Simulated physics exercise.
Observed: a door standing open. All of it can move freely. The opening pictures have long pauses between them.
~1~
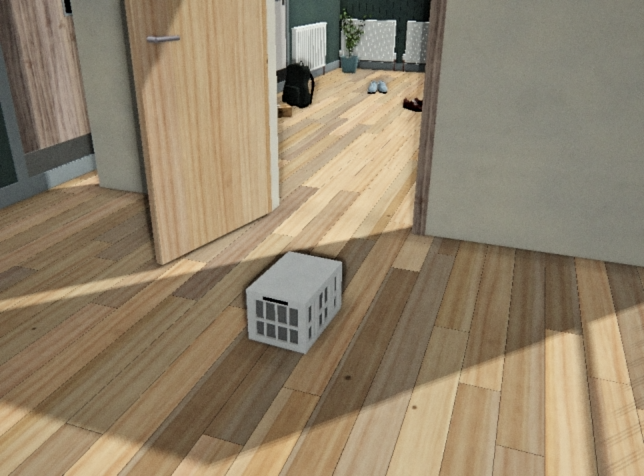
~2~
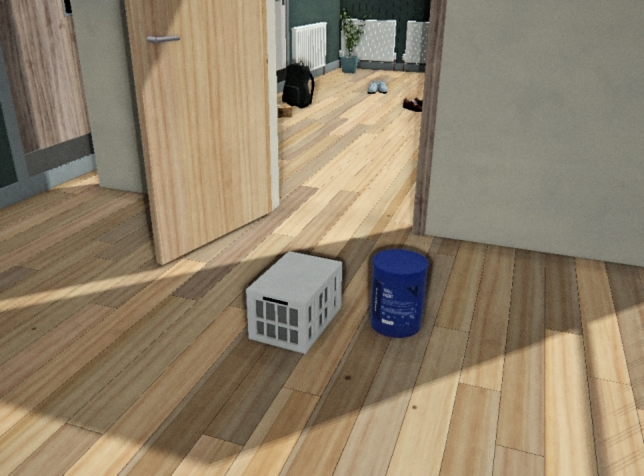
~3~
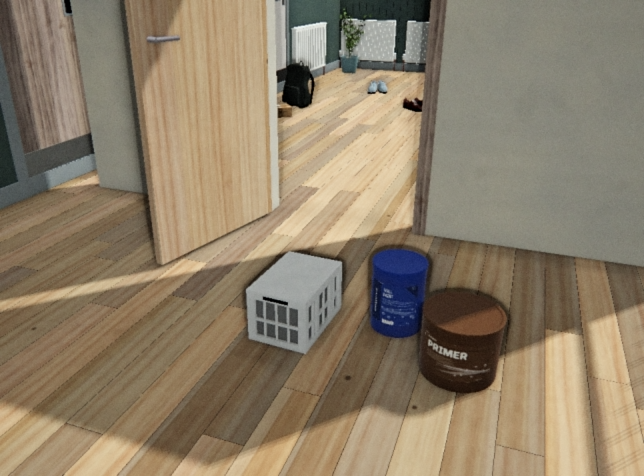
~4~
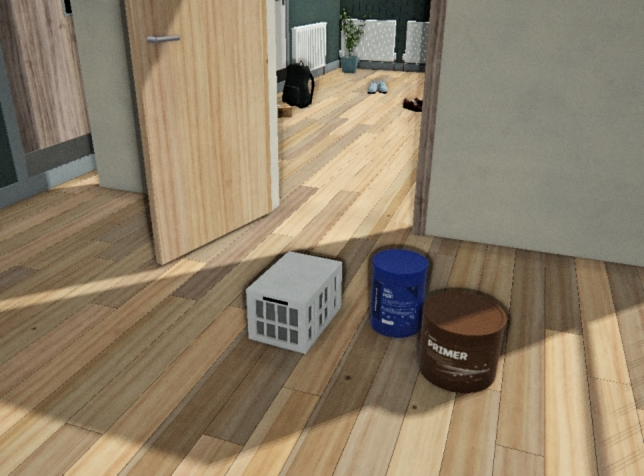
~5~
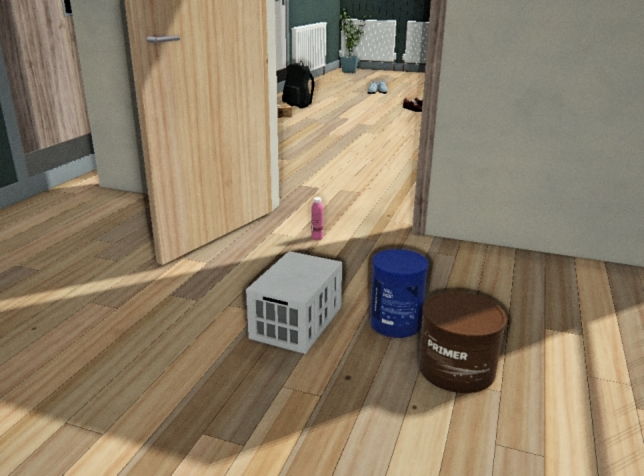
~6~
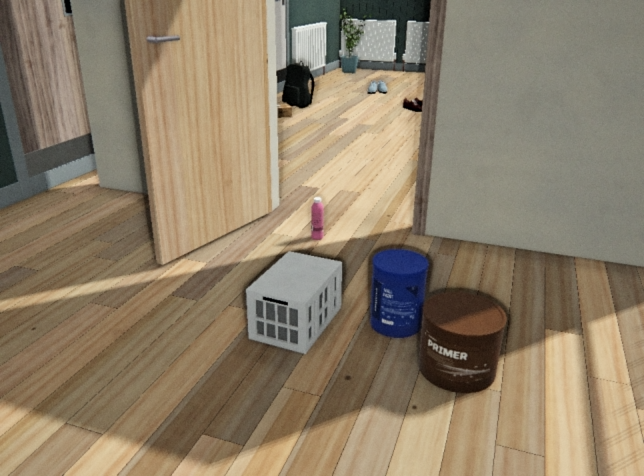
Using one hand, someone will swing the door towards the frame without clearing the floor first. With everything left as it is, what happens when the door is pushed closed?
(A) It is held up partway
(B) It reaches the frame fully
B, it reaches the frame fully.
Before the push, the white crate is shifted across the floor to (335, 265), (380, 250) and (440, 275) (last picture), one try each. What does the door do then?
The first time it gets stopped, the second time it gets stopped, the third time it closes all the way.
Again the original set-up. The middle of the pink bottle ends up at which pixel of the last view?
End point in the final view: About (346, 200).
Then, 0.90 s on from there, door 58° open.
Then, 1.40 s on from there, door 14° open; pink bottle shifted well along near (343, 210).
Then, 1.80 s on from there, door 0° open; pink bottle turned 58° from how it was put near (360, 199).
In the end, door 0° open; toppled on the floor, pink bottle; the other 3 unmoved. At the end, from the last picture's camera, pink bottle near (346, 200).
